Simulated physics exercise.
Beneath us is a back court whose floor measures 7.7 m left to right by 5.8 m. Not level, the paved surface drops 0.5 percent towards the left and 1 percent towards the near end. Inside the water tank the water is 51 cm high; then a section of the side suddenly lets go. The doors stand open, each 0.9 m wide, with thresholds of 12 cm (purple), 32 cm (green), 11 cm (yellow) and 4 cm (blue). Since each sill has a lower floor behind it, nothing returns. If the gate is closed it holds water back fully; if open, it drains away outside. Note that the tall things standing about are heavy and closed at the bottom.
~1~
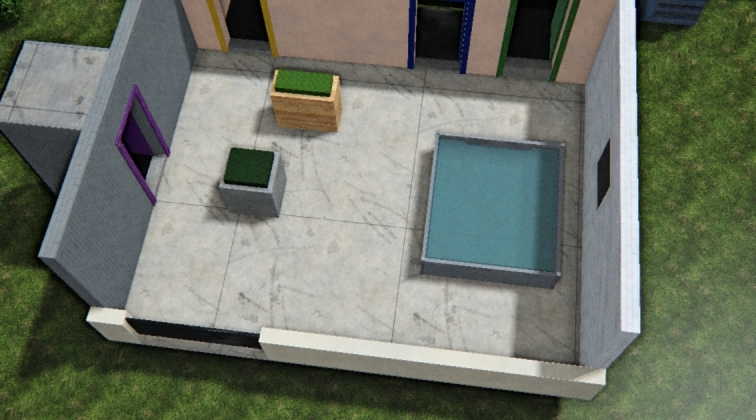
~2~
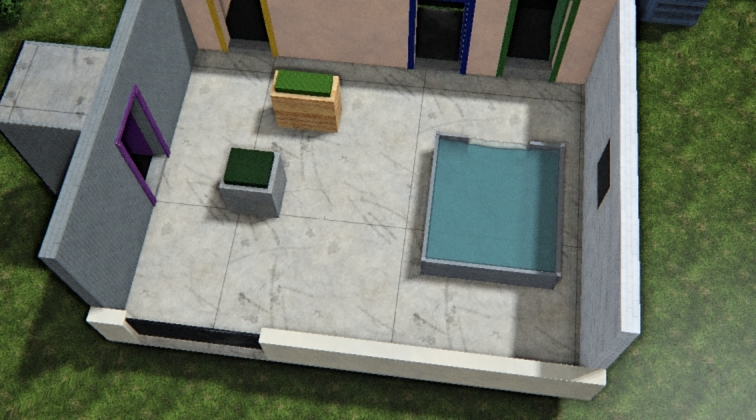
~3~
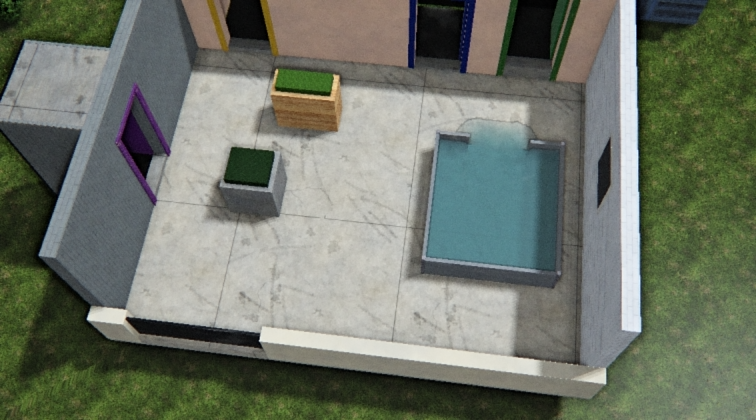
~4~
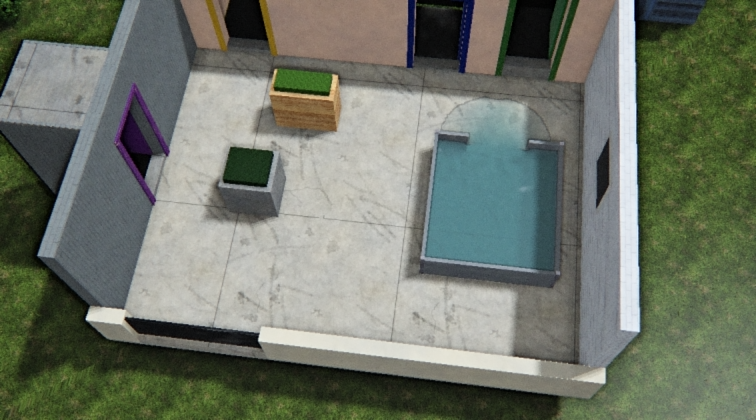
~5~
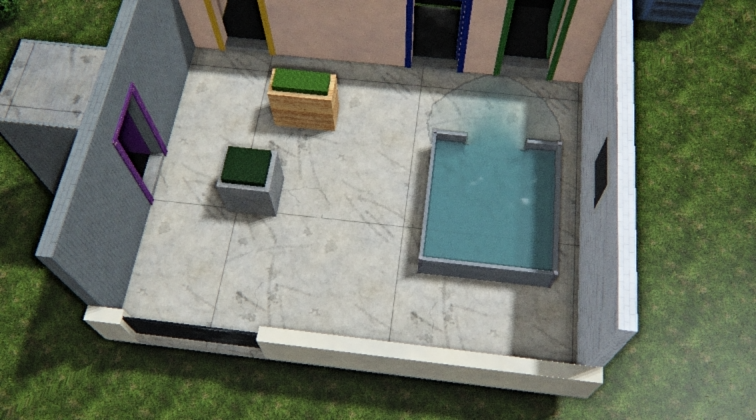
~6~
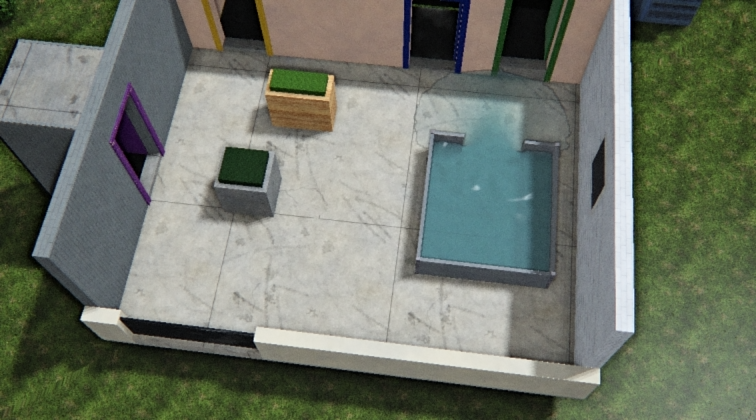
A walled courtyard with two planters and a water tank sat still at first, then a gap opened in the tank's far side and water poured out, fanning across the paving towards the doorways.
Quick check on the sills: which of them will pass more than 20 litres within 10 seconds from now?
Purple door: Fails to top it. Green door: Fails to top it. Yellow door: Fails to top it. Blue door: Tops it.
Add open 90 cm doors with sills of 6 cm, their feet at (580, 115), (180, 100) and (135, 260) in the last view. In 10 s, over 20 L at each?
In sequence the answers are more than that, more than that and less than that.
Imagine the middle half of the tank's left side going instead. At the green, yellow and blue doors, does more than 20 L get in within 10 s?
For green, too little; for yellow, too little; for blue, too little.
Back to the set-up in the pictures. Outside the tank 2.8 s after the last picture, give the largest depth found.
Around 24 centimetres.
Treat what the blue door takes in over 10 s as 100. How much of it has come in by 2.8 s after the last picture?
I'd put it at about 50 per cent by that point.
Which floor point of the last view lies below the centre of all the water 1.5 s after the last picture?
Balance point at about (488, 180).
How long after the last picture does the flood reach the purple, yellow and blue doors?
The purple door is reached at 4.0 s, yellow at 2.2 s, blue at 0.2 s.
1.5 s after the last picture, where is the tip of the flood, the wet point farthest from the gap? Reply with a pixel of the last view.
I'd put it near pixel (308, 65) of the last picture.
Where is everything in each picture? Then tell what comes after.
The water tank at (495, 203) is whole and still, 51 cm deep, in the first picture.
Water pours out on the water tank's far side and has run 0.6 m, to a hidden place; typically 9 cm deep outside, 51 cm at the water tank's back, in the second picture.
The front is at (474, 122), 0.8 m from the gap on the water tank's far side; 0.8 m2 of floor is under water; 51 cm left at the back of the water tank, in the third picture.
Water pours out on the water tank's far side and has run 1.2 m, to (482, 101); typically 7 cm deep outside, 51 cm at the water tank's back, in the fourth picture.
Water pours out on the water tank's far side and has run 1.7 m, to (491, 78); typically 5 cm deep outside, 51 cm at the water tank's back, in the fifth picture.
Water pours out on the water tank's far side and has run 1.9 m, to (455, 73); typically 5 cm deep outside, 51 cm at the water tank's back, in the sixth picture.
Then, 0.7 s after the last picture water covers 10 % of the floor and is deepest (32 cm) near (576, 90); purple door not reached, green door 28 cm at the sill, 0 L in, yellow door not reached, blue door 14 cm at the sill, 7 L in.
Then, 1.5 s after the last picture water covers 15 % of the floor and is deepest (32 cm) near (576, 90); purple door not reached, green door 29 cm at the sill, 0 L in, yellow door not reached, blue door 14 cm at the sill, 44 L in.
Then, 2.8 s after the last picture water covers 30 % of the floor and is deepest (24 cm) near (576, 90); purple door not reached, green door 22 cm at the sill, 0 L in, yellow door 3 cm at the sill, 0 L in, blue door 12 cm at the sill, 99 L in.
Then, 5.3 s after the last picture water covers 55 % of the floor and is deepest (18 cm) near (576, 90); purple door 4 cm at the sill, 0 L in, green door 17 cm at the sill, 0 L in, yellow door 6 cm at the sill, 0 L in, blue door 10 cm at the sill, 161 L in.
Then, 9.3 s after the last picture water covers 90 % of the floor and is deepest (14 cm) near (116, 322); purple door 4 cm at the sill, 0 L in, green door 9 cm at the sill, 0 L in, yellow door 8 cm at the sill, 1 L in, blue door 7 cm at the sill, 207 L in.
